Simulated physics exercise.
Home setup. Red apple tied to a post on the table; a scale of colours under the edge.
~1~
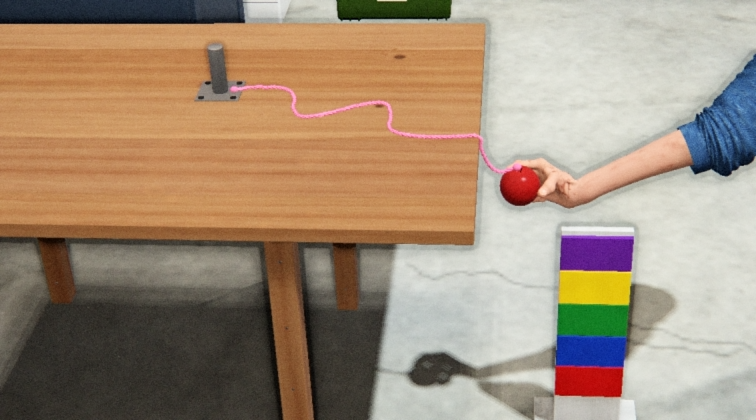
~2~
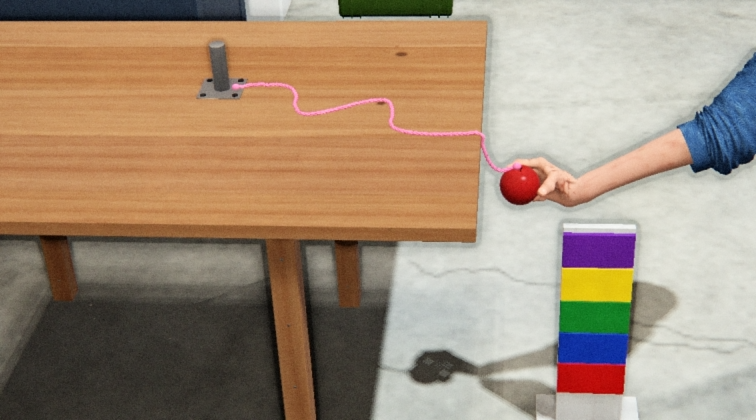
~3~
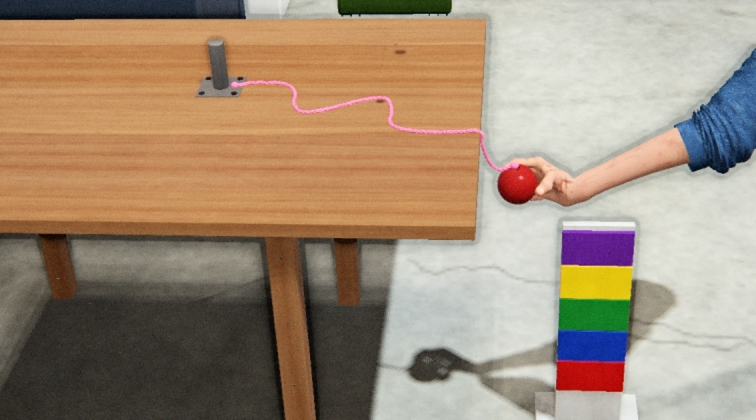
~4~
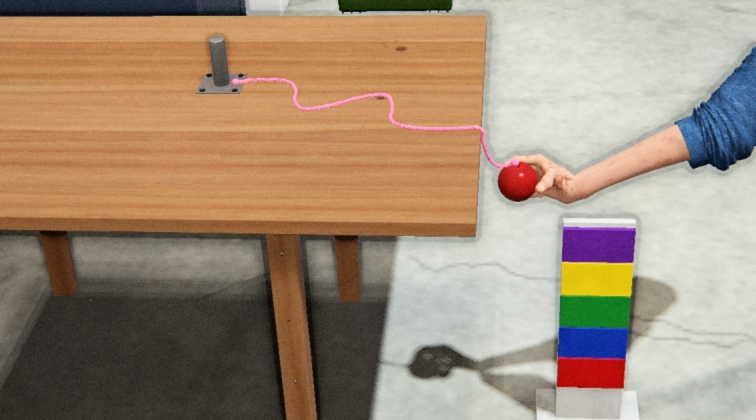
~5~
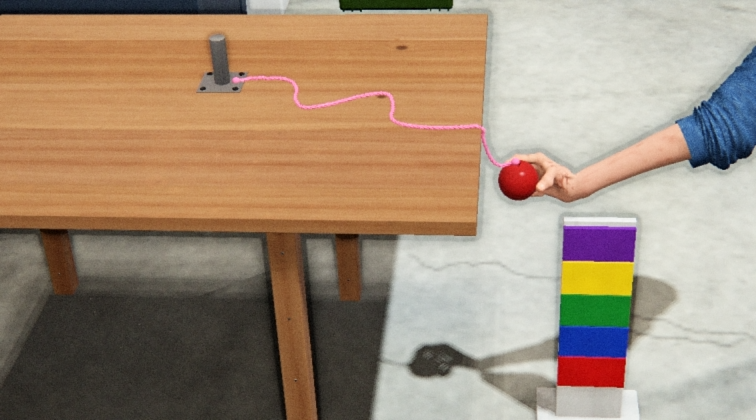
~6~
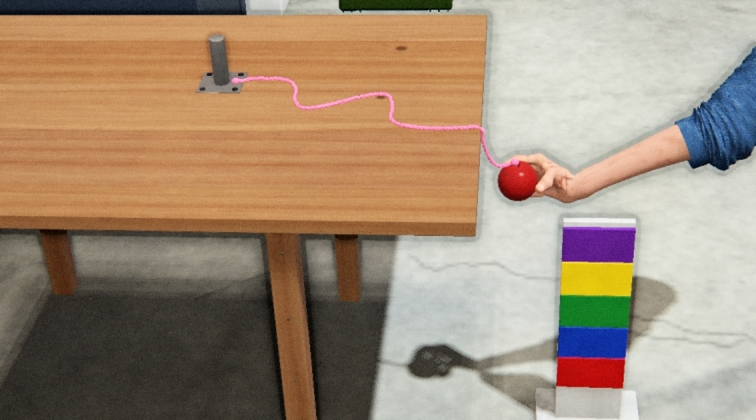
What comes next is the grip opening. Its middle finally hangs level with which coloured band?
With the yellow band.
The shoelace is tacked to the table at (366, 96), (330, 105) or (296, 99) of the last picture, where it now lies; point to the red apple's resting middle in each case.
About (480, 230), (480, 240) and (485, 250).
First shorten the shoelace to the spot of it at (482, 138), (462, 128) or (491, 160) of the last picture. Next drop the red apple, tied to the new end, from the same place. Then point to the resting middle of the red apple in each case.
Going through them in turn gives (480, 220), (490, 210) and finally (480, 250).
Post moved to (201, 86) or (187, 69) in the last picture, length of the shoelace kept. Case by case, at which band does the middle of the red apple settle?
In turn, yellow and then purple.
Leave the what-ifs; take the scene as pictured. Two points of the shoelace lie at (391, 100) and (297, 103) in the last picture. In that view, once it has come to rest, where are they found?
The first ends at (446, 107) and the second at (336, 94).
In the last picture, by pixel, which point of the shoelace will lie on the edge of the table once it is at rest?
Around (391, 119).
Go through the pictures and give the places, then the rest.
The first frame shows red apple (520, 186); purple (597, 255); yellow (595, 289); green (593, 321); blue (591, 353); red (589, 383).
The second frame shows red apple (520, 185); shoelace through (267, 85) (297, 109) (362, 103) (391, 124) (462, 134).
The third frame shows red apple (518, 184).
The fourth frame shows red apple (518, 182); shoelace through (267, 80) (297, 104) (362, 97) (391, 119) (462, 129).
The fifth frame shows red apple (519, 180).
The sixth frame shows red apple (518, 181); shoelace through (267, 79) (297, 103) (362, 97) (391, 119) (462, 128).
A little later, apple near (457, 260); level with yellow.
Next, apple near (499, 270); level with yellow.
When it is over, apple near (489, 268); level with yellow. Its middle rests at the yellow band.
